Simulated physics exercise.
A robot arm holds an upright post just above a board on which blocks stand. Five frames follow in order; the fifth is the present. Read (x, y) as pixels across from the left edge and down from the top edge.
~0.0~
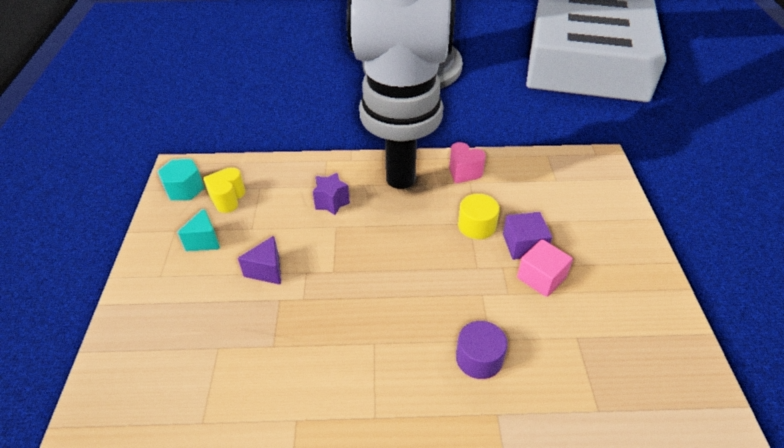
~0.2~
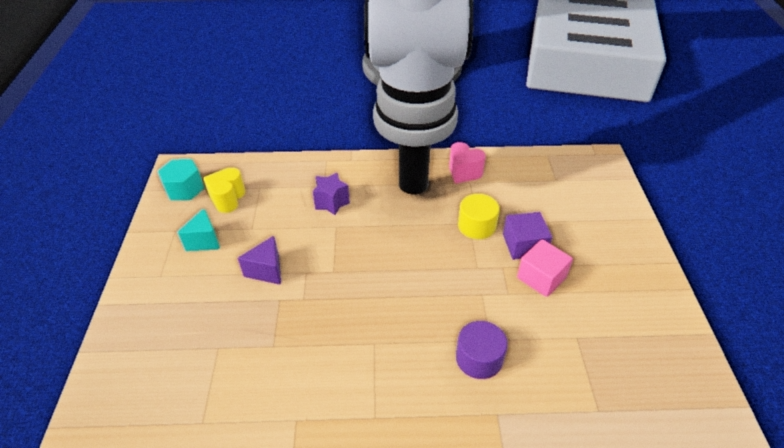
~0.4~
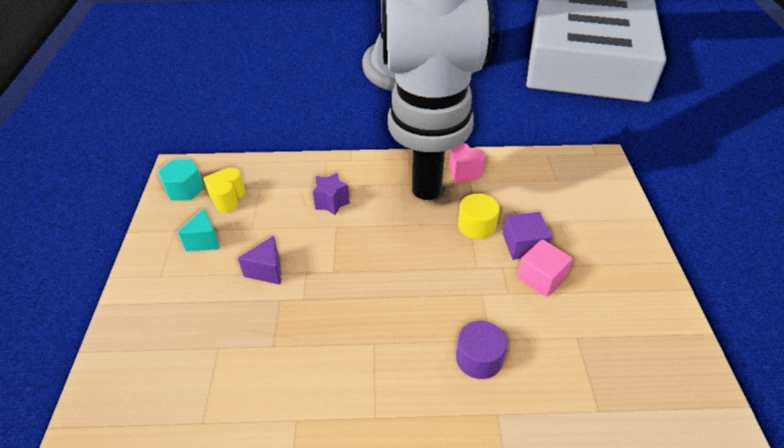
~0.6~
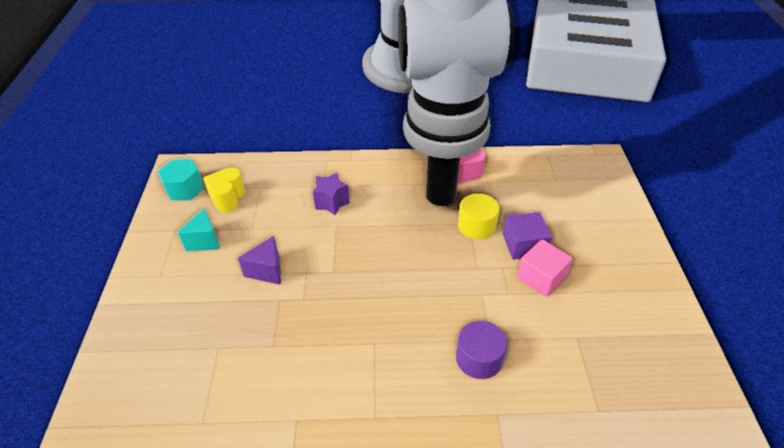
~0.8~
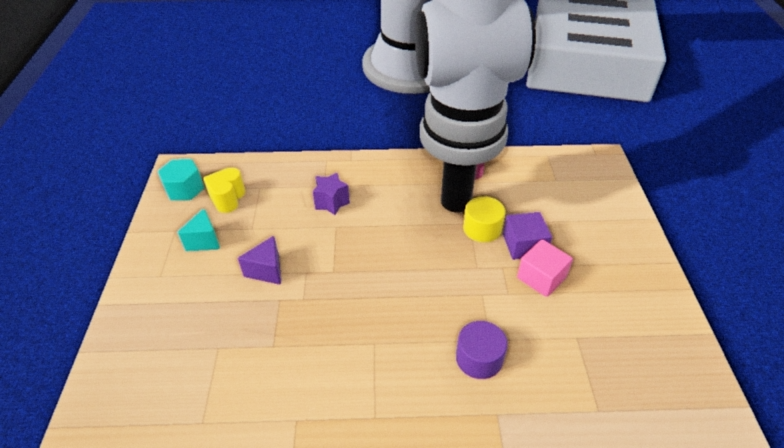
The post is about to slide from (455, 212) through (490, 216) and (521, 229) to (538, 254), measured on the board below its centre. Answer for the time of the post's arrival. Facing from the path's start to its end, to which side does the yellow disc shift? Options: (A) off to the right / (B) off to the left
Correct choice: A.
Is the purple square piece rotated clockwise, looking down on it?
Final answer: No.
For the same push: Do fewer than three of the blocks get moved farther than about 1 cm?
Final answer: No.
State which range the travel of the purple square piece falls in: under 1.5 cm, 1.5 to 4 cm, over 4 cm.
The answer is over 4 cm.
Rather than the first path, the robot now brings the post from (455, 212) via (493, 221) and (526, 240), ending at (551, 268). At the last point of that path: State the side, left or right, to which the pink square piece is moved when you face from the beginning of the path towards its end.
Answer: Right.
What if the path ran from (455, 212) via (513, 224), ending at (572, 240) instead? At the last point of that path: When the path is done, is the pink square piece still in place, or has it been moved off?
Somewhere new.
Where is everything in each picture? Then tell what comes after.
In the first frame, lower end of the post at (401, 180), tops of blocks, pink heart block at (466, 153), yellow disc at (480, 206), purple square piece at (529, 226), pink square piece at (547, 258).
In the second frame, post at (413, 185), blocks as before.
In the third frame, post at (427, 190), blocks as before.
In the fourth frame, post at (441, 196), blocks as before.
In the fifth frame, post at (456, 202), pink heart block hidden, yellow disc at (486, 209), purple square piece at (529, 226), pink square piece at (547, 258).
On the path given first. One third of the way, post at (492, 207); yellow disc at (514, 220); purple square piece at (554, 237), turned 25° anticlockwise; pink square piece at (563, 270), turned 40° clockwise.
Two thirds of the way, post at (523, 220); yellow disc at (527, 237); purple square piece at (567, 247), turned 70° anticlockwise; pink square piece at (571, 277), turned 55° clockwise.
At the end, post at (541, 245); pink heart block not moved; yellow disc at (528, 259); purple square piece at (579, 250), turned 60° anticlockwise; pink square piece at (572, 279), turned 60° clockwise.
